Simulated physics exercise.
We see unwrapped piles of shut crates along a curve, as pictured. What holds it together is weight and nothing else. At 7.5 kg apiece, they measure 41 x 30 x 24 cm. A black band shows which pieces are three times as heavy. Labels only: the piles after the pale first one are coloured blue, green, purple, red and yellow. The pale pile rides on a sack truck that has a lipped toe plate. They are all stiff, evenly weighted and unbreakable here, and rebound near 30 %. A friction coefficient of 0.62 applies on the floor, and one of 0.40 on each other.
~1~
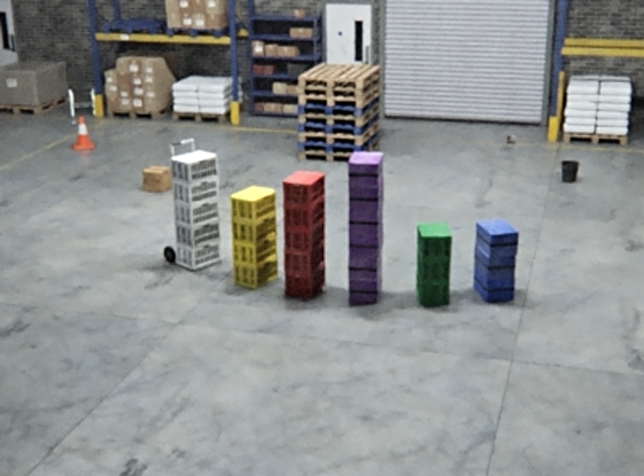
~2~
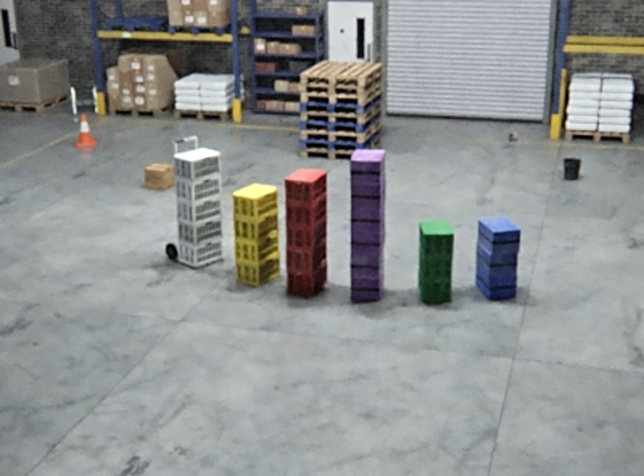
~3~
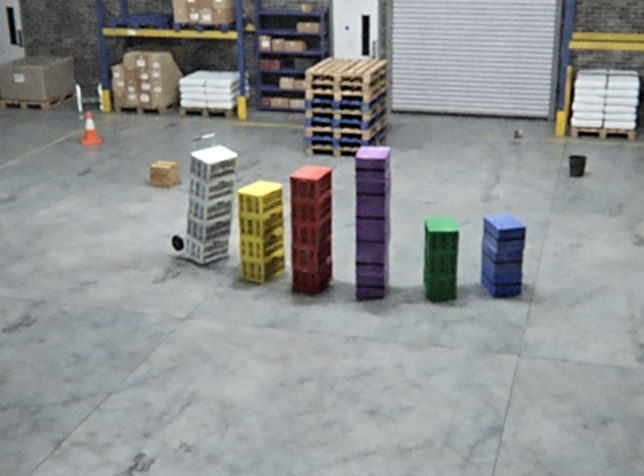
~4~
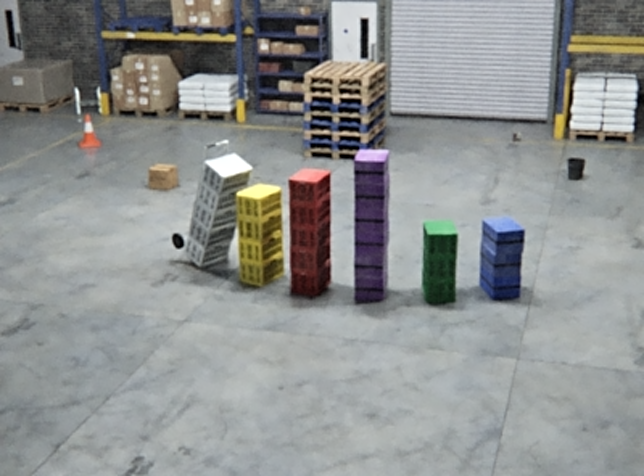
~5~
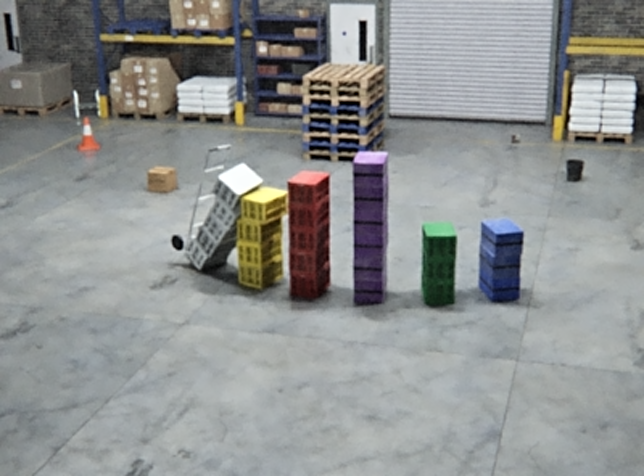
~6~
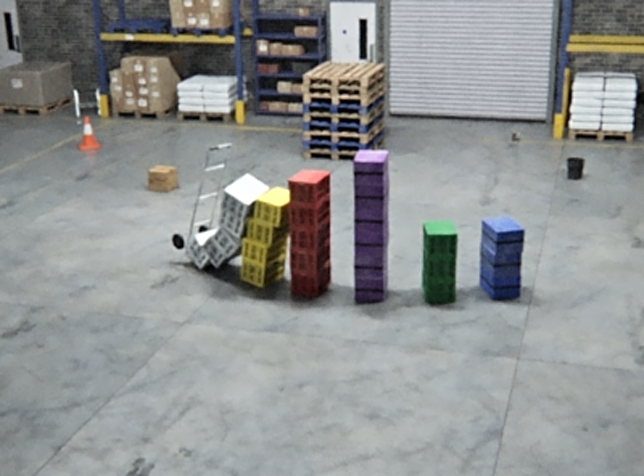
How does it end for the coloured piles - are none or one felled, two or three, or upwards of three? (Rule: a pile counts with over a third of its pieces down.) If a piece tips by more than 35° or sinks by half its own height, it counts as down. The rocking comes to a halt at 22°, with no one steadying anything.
It ends with none or one felled.
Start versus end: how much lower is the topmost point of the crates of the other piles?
Around 0 centimetres.
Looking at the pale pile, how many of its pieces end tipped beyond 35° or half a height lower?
That makes 5 in all.
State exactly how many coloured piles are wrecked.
Tally: 0.
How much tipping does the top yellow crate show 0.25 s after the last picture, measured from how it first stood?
Roughly 15°.
Then, 0.25 s on from the sixth picture, 5 of the pale pile down; none of the 21 other crates down, 7 disturbed; top yellow crate tipped 16°; top red crate displaced 48 mm.
Then, 0.89 s on from the sixth picture, 5 of the pale pile down; none of the 21 other crates down, 9 disturbed; top yellow crate tipped 28°, 10 cm lower; top red crate tipped 16°.
Finally, 5 of the pale pile down; none of the 21 other crates down, 9 disturbed; top yellow crate tipped 28°, 10 cm lower; top red crate tipped 16°. No coloured pile is wrecked. Seen by the last camera, middles, top yellow crate near (302, 222), top red crate near (341, 192).
